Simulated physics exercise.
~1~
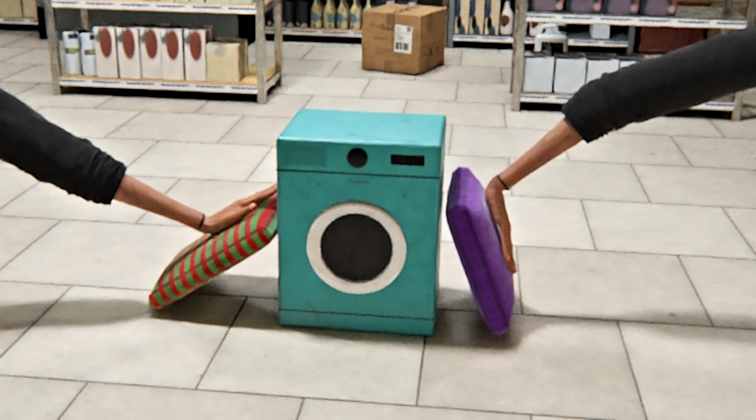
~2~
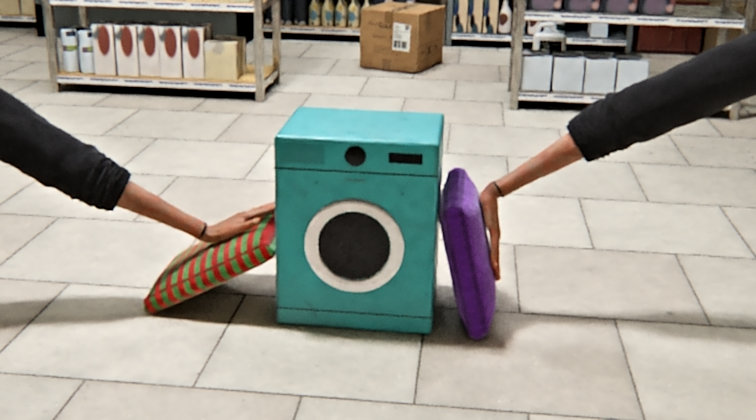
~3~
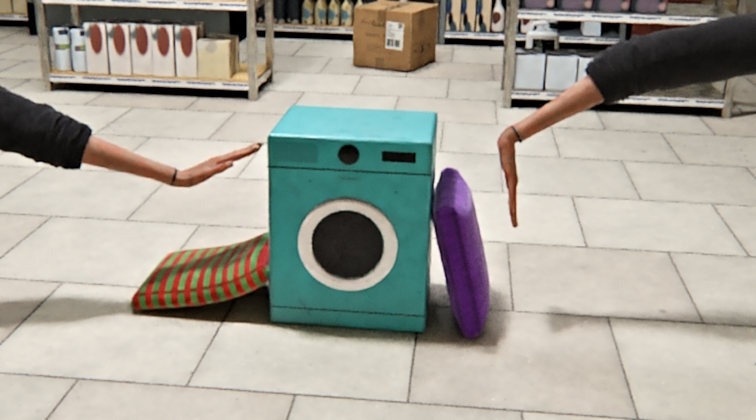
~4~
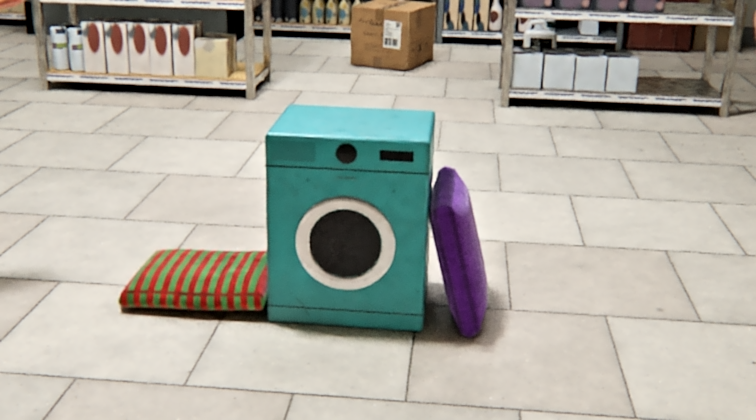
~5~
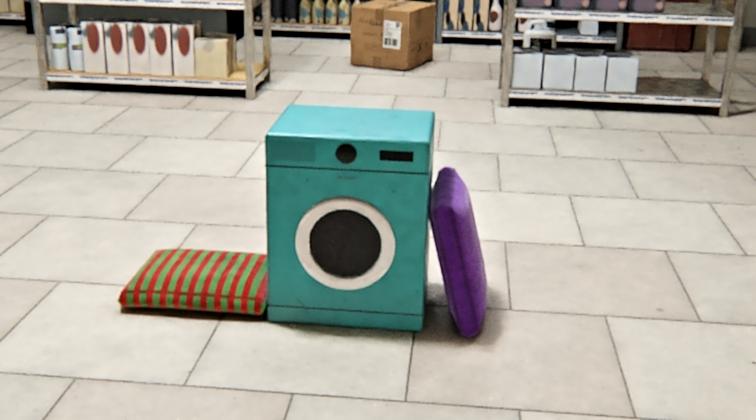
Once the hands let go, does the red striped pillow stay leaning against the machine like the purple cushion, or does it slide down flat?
The red striped pillow slides down and lies flat on the floor. The purple cushion keeps leaning against the machine.
Two hands held a red and green striped pillow and a purple cushion against the sides of a turquoise washing machine, then let go and drew away. The striped pillow slid down flat on the floor, while the purple cushion stayed leaning.
